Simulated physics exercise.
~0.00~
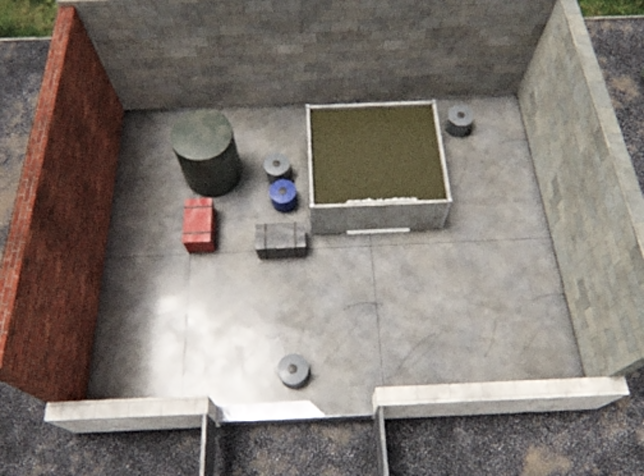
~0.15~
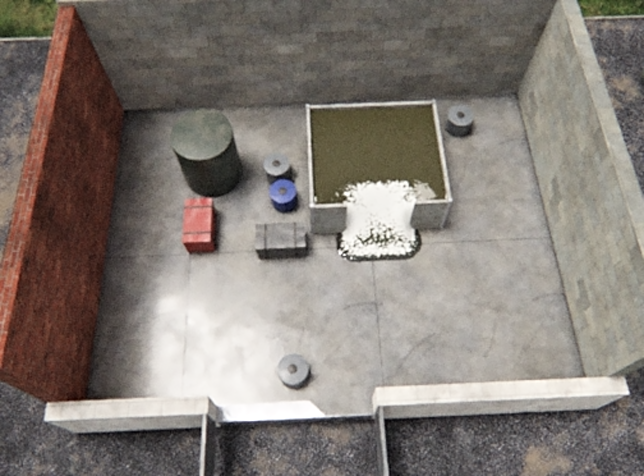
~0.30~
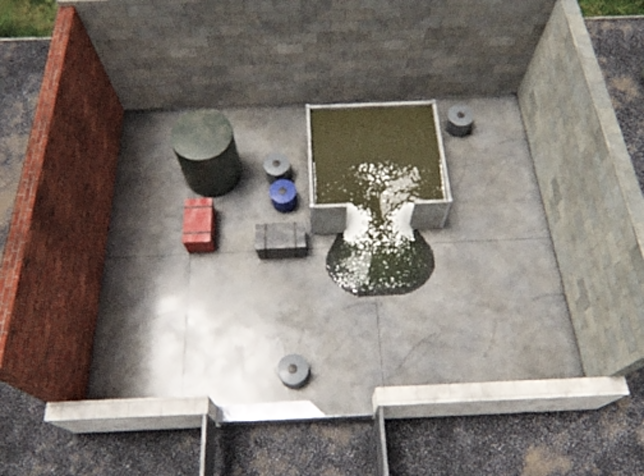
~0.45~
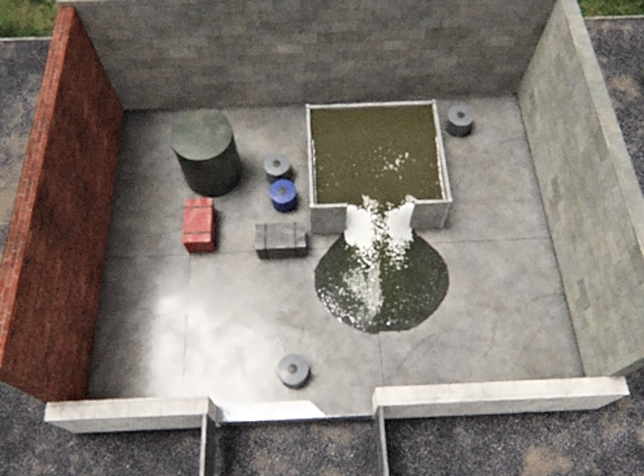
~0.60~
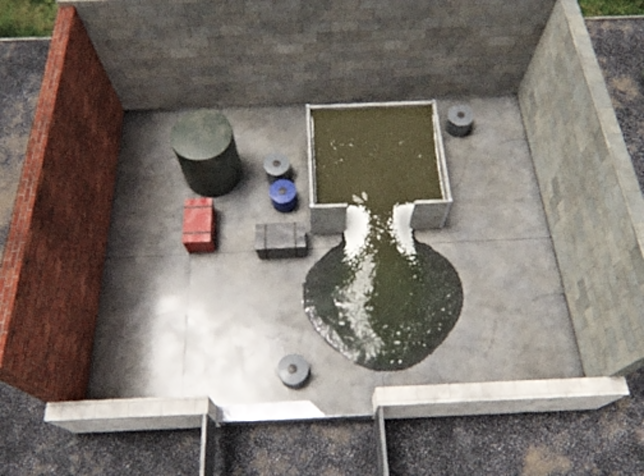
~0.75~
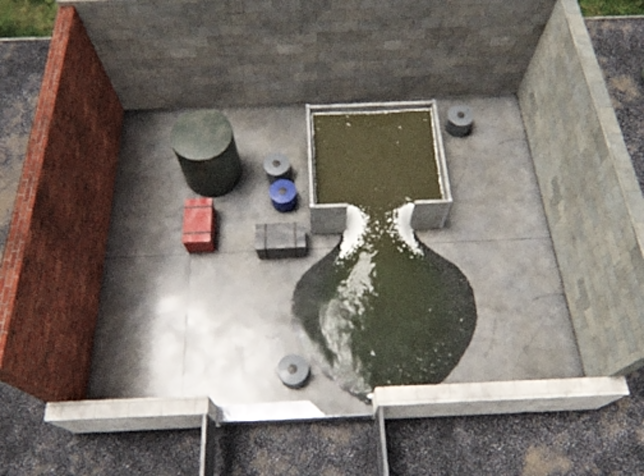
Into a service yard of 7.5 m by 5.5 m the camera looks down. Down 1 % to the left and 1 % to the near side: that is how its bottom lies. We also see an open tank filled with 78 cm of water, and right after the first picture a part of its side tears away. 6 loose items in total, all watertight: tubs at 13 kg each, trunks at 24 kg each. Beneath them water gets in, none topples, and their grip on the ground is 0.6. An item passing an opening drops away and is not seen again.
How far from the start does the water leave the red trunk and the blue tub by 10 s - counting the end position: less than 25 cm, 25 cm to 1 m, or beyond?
The red trunk? It stays roughly where it started. The blue tub? It stays roughly where it started.
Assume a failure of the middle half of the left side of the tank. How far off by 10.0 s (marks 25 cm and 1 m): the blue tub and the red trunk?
Under that change the blue tub would be borne far and the red trunk would be borne far.
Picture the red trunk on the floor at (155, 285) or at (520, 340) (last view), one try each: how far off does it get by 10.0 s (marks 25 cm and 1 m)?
From the first place it is barely disturbed; from the second it goes well off.
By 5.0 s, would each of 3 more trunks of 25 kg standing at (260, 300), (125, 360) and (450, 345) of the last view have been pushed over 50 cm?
Lab note - in order: Below threshold / below threshold / above threshold.
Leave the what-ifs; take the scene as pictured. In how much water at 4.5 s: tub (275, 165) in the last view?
About 0 cm.
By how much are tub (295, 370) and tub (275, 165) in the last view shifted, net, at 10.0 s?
Respectively, gone out and 0 cm.
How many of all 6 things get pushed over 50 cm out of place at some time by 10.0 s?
I get 2.
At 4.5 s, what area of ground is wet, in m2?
About 27 m2.
After 2.0 s the red trunk is near (197, 220), 0.0 m from its start, aground; the blue tub is near (283, 191), 0.0 m from its start, aground; 1 of 6 are out; 0 afloat.
After 4.5 s the red trunk is near (197, 220), 0.0 m from its start, aground; the blue tub is near (283, 191), 0.0 m from its start, aground; 1 of 6 are out; 0 afloat.
After 7.0 s the red trunk is near (197, 220), 0.0 m from its start, aground; the blue tub is near (283, 191), 0.0 m from its start, aground; 1 of 6 are out; 1 afloat.
After 10.0 s the red trunk is near (197, 220), 0.0 m from its start, aground; the blue tub is near (283, 191), 0.0 m from its start, aground; 1 of 6 are out; 0 afloat.
